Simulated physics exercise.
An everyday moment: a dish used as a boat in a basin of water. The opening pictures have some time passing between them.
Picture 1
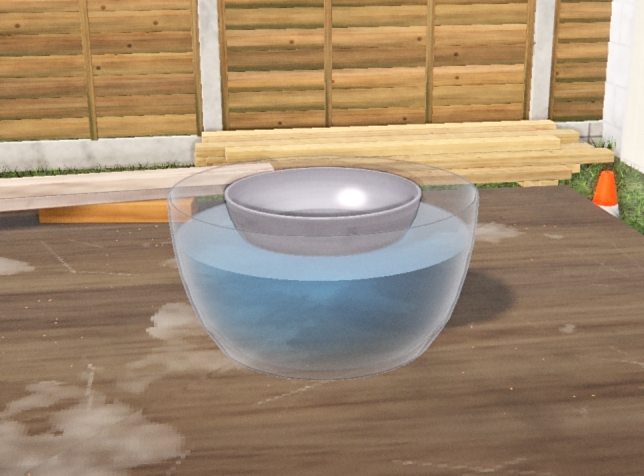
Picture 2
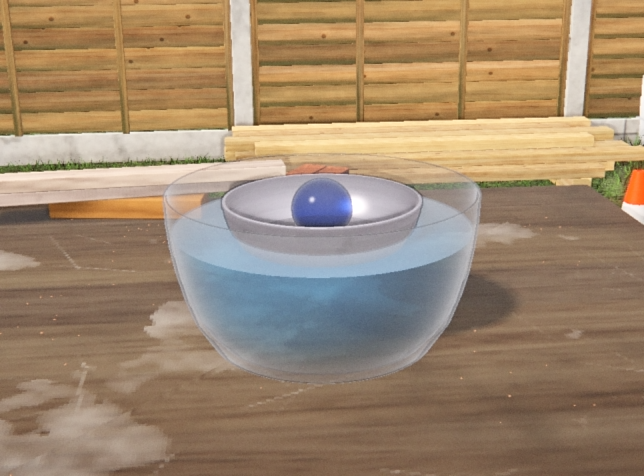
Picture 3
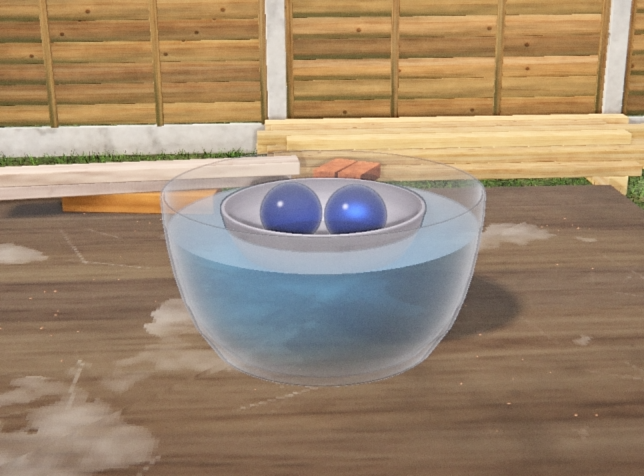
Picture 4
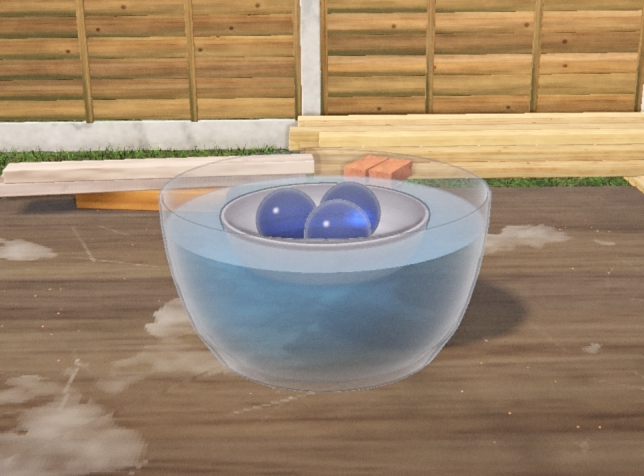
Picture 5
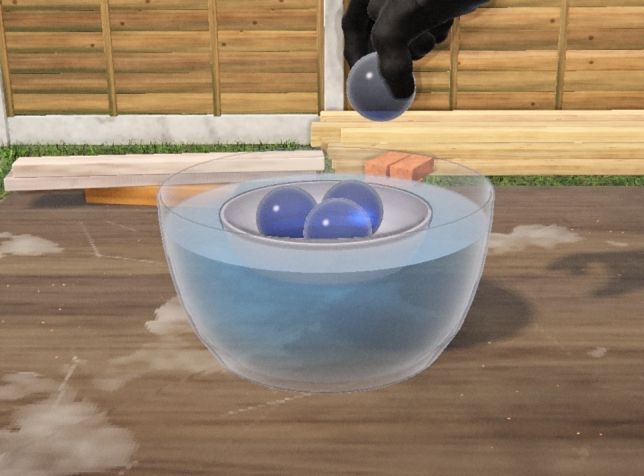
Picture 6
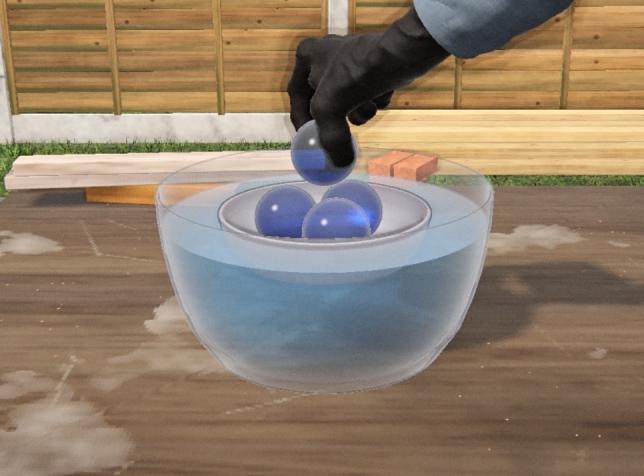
Metal dish floating lower in a clear bowl of water as blue marbles are added, a gloved hand bringing in another.
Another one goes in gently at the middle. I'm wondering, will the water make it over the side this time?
Yes, it fills up and goes down.
Shortly, the glass marble is in and the dish dips.
Then, water pours in over its edge.
At the finish, the dish lies on the bottom with its load.
